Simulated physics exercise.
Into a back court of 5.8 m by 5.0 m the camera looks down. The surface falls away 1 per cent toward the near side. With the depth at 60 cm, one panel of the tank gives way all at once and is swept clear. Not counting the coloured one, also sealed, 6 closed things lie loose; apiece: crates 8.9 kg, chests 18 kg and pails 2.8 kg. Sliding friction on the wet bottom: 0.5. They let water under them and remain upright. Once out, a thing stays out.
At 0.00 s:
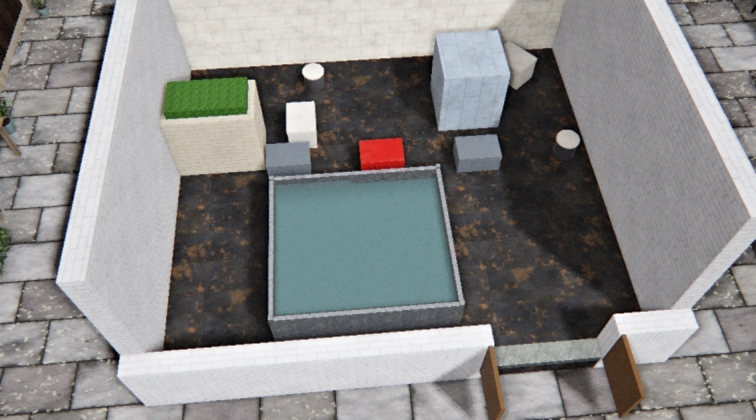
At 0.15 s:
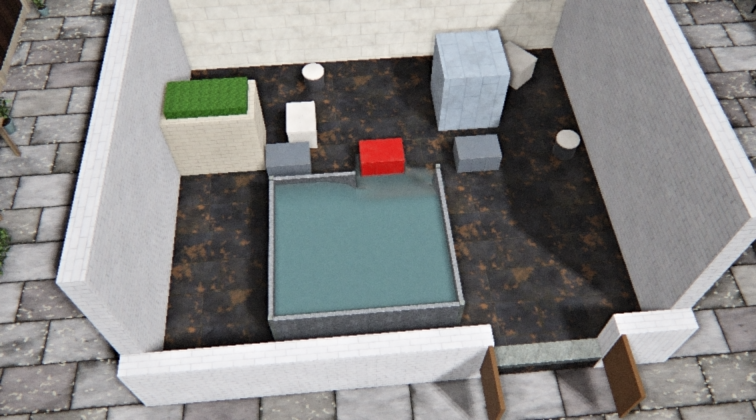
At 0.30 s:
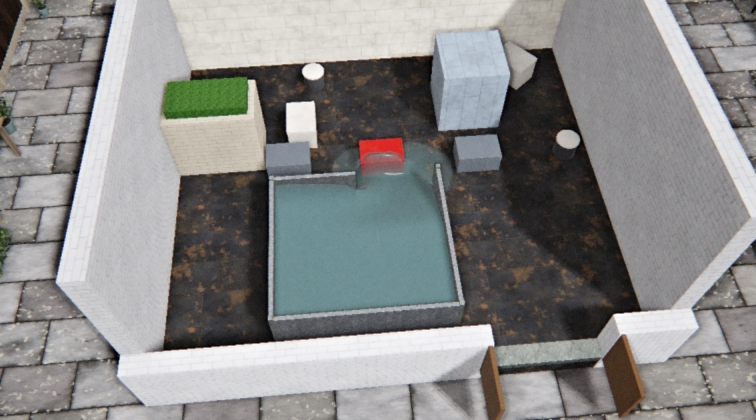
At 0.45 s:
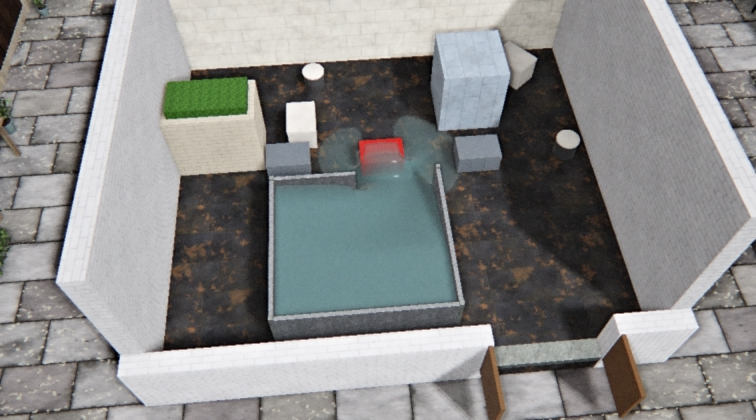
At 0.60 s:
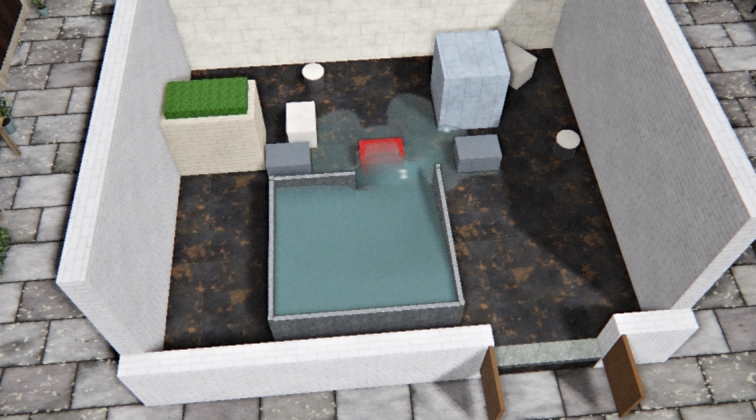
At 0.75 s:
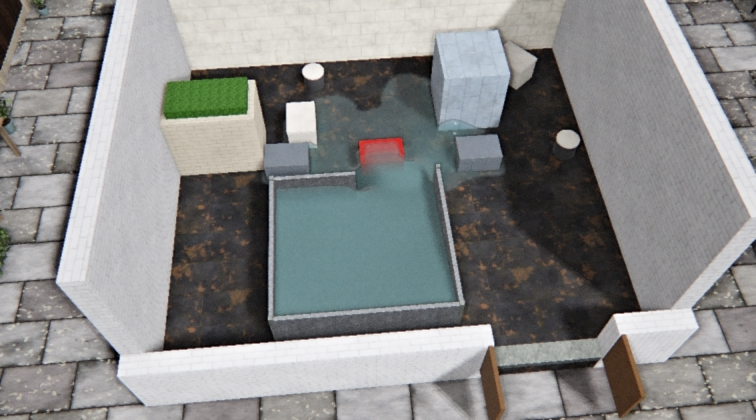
The clip opens on a walled court seen from above, with a full square tank and a red crate just behind it among scattered blocks. Part of the tank's far wall disappears, and water pours out around the crate, then spreads across the dark ground toward the back wall while the crate stays put.
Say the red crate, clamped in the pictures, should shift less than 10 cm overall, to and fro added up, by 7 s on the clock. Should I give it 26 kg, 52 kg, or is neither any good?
I would pick neither.
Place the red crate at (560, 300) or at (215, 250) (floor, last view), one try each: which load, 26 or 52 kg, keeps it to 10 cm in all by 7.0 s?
Try 1: Greater mass required. Try 2: Lesser mass sufficient.
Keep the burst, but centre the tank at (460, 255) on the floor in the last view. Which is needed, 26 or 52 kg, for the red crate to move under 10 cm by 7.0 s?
Then it turns out the heavier mass is required.
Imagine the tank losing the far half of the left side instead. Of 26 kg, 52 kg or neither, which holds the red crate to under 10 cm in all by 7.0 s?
In that case only the higher weight holds it.
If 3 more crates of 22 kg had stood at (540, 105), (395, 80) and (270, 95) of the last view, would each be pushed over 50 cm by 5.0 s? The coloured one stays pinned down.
Results, in sequence: Not exceeded / exceeded / exceeded.
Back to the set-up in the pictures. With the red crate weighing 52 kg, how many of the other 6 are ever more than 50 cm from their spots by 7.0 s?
All told, that gives 6.
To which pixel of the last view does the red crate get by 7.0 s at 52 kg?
Near (265, 65).
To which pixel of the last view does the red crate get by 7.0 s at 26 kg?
Pixel estimate: Near (308, 105).
After 1.4 s the red crate would be 195 cm from its start with 26 kg and 128 cm from its start with 52 kg; 9 cm of water round it then.
After 3.1 s the red crate would be 236 cm from its start with 26 kg and 211 cm from its start with 52 kg; 20 cm of water round it then.
After 4.9 s the red crate would be 242 cm from its start with 26 kg and 245 cm from its start with 52 kg; 18 cm of water round it then.
After 7.0 s the red crate would be 136 cm from its start with 26 kg and 245 cm from its start with 52 kg; 14 cm of water round it then.
